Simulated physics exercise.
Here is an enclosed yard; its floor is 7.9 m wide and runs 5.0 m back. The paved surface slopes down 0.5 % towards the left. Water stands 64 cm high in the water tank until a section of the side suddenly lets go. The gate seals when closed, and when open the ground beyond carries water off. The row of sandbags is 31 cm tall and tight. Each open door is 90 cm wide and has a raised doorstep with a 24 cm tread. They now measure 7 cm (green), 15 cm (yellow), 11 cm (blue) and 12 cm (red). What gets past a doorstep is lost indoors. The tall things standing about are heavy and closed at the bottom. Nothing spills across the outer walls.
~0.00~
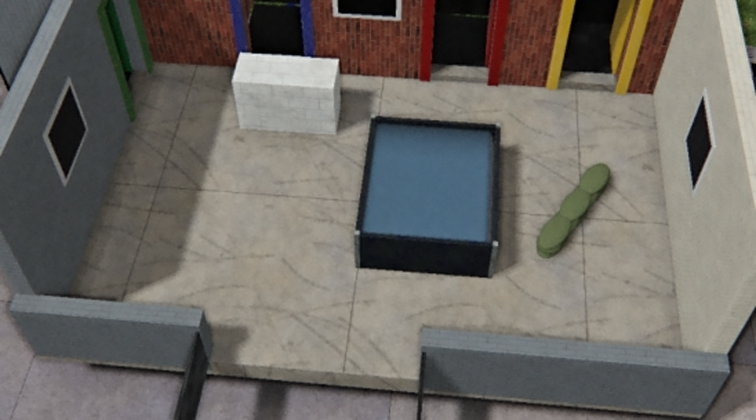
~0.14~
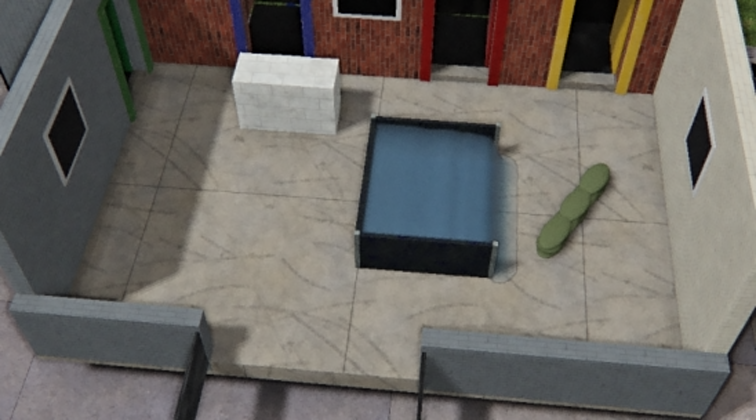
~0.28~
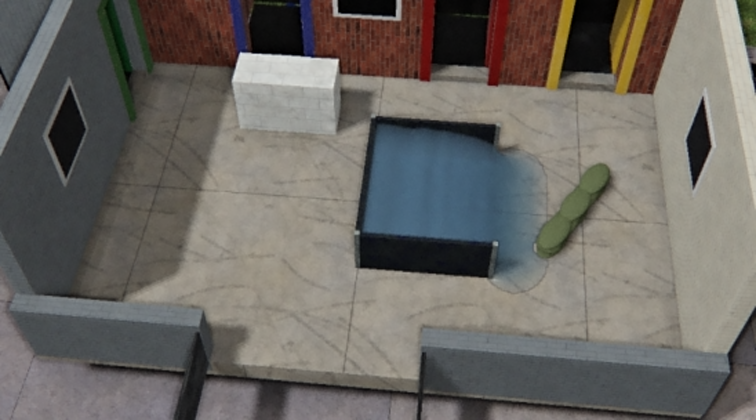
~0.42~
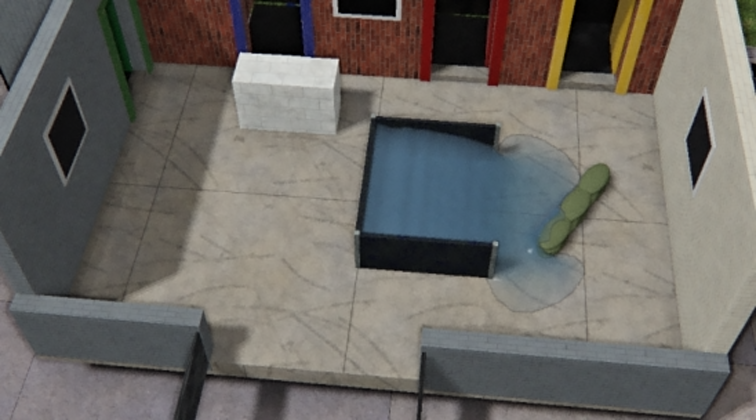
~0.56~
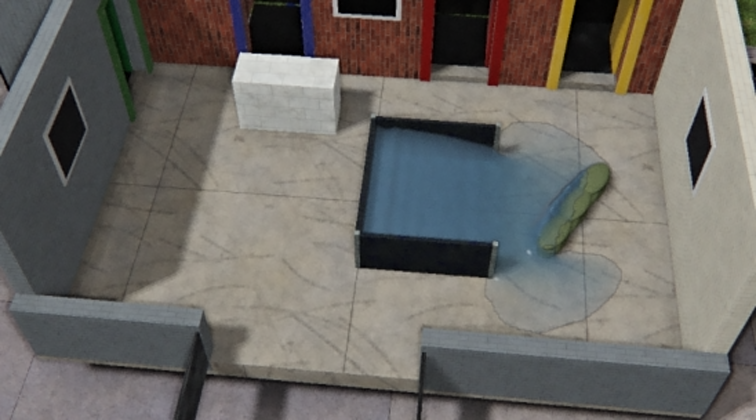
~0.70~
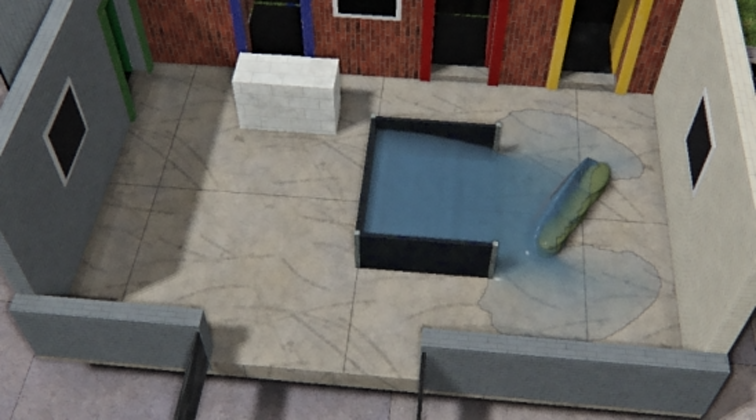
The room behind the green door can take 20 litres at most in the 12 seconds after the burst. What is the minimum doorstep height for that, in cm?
At least 5.5 cm or so.
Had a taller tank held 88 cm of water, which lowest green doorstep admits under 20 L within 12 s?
About 8.5 cm.
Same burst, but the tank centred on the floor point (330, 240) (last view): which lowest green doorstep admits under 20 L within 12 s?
Some 9.5 cm.
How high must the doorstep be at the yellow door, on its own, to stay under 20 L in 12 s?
Roughly 26 cm at yellow.
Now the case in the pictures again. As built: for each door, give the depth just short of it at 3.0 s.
Depths in cm: Green 0, yellow 24, blue 0, red 6.
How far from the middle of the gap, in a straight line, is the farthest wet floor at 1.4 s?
About 3.4 m.
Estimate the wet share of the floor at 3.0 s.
Some 35 per cent of it.
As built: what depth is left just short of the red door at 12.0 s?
Roughly 4.5 cm deep.
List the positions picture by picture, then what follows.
Still water, 64 cm deep, in the water tank at (431, 181); the green door at (127, 45) is dry, in the first picture.
The gap is at (491, 206), the front 0.3 m out at (508, 273); the back of the water tank holds 64 cm, in the second picture.
The gap is at (491, 208), the front 0.7 m out at (540, 271); the back of the water tank holds 64 cm, in the third picture.
The front is at (578, 191), 1.2 m from the gap at (491, 209); 2.6 m2 of floor is wet, 60 cm left at the back, in the fourth picture.
Water pours out at (491, 209) and has run 1.6 m, to (613, 277); about 8 cm deep outside, 54 cm at the back, in the fifth picture.
Water pours out at (491, 209) and has run 2.1 m, to (651, 291); about 5 cm deep outside, 54 cm at the back; 5.6 m in a straight line remain to the green door at (127, 45), in the sixth picture.
After 1.4 s water covers 30 % of the floor, deepest (42 cm) near (540, 232); it has not reached the green door.
After 3.0 s water covers 35 % of the floor, deepest (24 cm) near (562, 94); it has not reached the green door.
After 12.0 s water covers 95 % of the floor, deepest (10 cm) near (61, 319); 6 cm at the green door, 7 litres in over its 7 cm doorstep.
At the green door as built, the water arrived by 5.7 s and peaked near 9 cm at 10.4 s.
With a doorstep of 5 cm, 27 litres would have come in within the 12 s; with 6.5 cm, 10 litres. So under 20 litres takes about 5.5 cm.
